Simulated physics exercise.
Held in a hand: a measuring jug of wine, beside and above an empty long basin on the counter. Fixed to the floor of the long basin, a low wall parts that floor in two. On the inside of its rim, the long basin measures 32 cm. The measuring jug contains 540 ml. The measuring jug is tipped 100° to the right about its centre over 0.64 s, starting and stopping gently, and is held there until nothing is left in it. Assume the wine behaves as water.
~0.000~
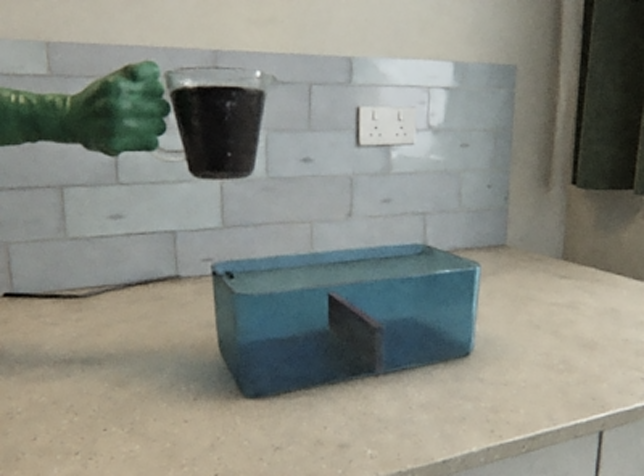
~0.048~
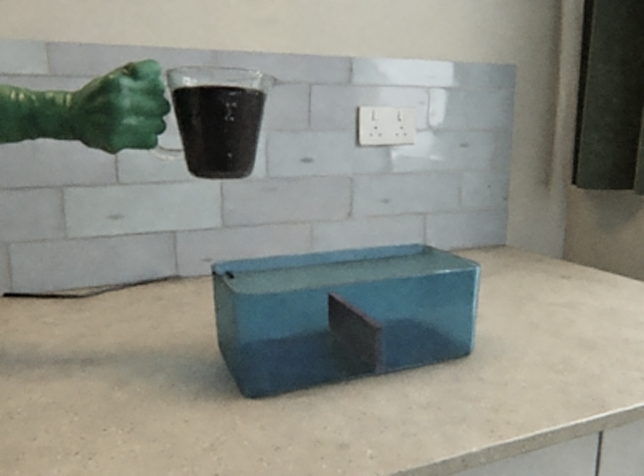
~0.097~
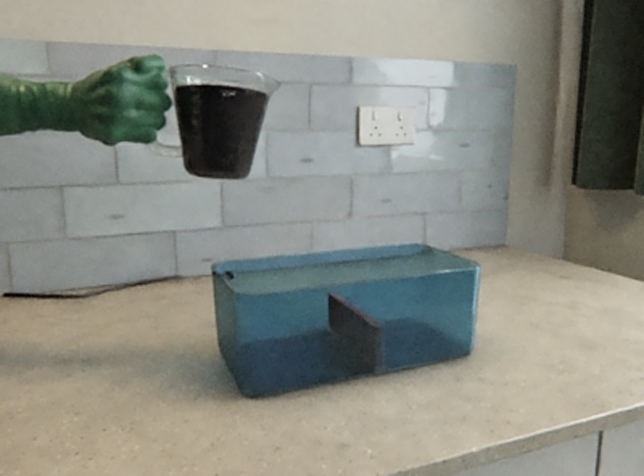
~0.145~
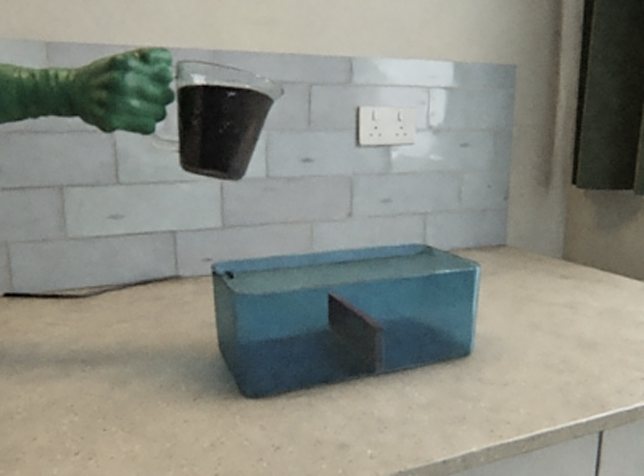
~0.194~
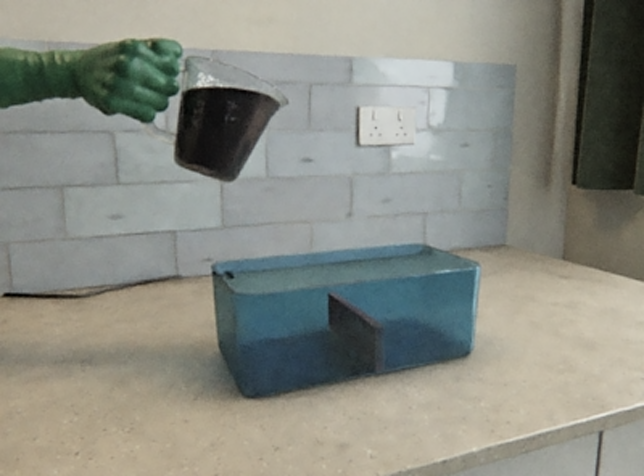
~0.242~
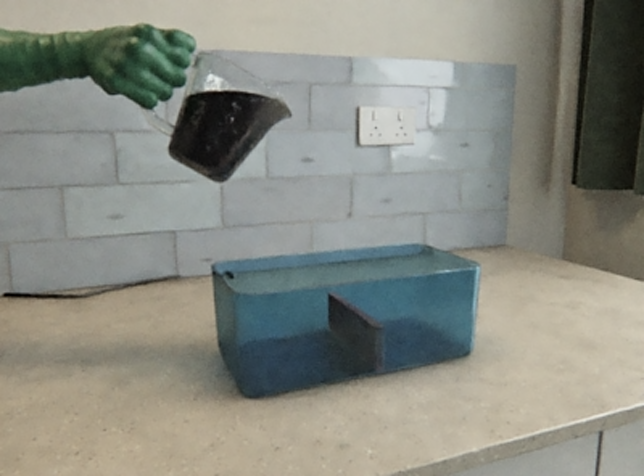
In the video, a green hand holds a glass jug of dark liquid above and to the left of a blue see-through basin with a low dividing wall, then gradually tilts the jug to the right until the liquid reaches its rim.
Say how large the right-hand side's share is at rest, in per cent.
Its share is roughly 9 per cent.
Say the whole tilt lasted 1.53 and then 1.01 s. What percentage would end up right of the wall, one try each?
20 and 15 %.
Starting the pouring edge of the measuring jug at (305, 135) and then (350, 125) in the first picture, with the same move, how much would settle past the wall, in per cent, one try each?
Try 1: 35 %; try 2: 95 %.
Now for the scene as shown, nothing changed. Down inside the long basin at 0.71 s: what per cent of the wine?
I'd say roughly 72 in a hundred of it.
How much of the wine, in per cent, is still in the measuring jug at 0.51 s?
Roughly 50 per cent.
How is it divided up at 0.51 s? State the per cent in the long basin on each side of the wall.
14 left and 2 right, roughly.
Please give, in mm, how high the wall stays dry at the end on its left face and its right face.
Noted: Left near 38 mm, right near 54 mm.
By 0.51 s the tilt is 90° and 49 per cent is still to pour, 13 is left of the wall and 2 right of it.
By 0.71 s the tilt is 100° and 9 per cent is still to pour, 64 is left of the wall and 7 right of it.
By 0.92 s the tilt is 100° and 1 per cent is still to pour, 83 is left of the wall and 8 right of it.
By 1.14 s the tilt is 100° and 0 per cent is still to pour, 86 is left of the wall and 9 right of it.
At rest 86 per cent lies left of the wall, 9 right of it and 4 outside.
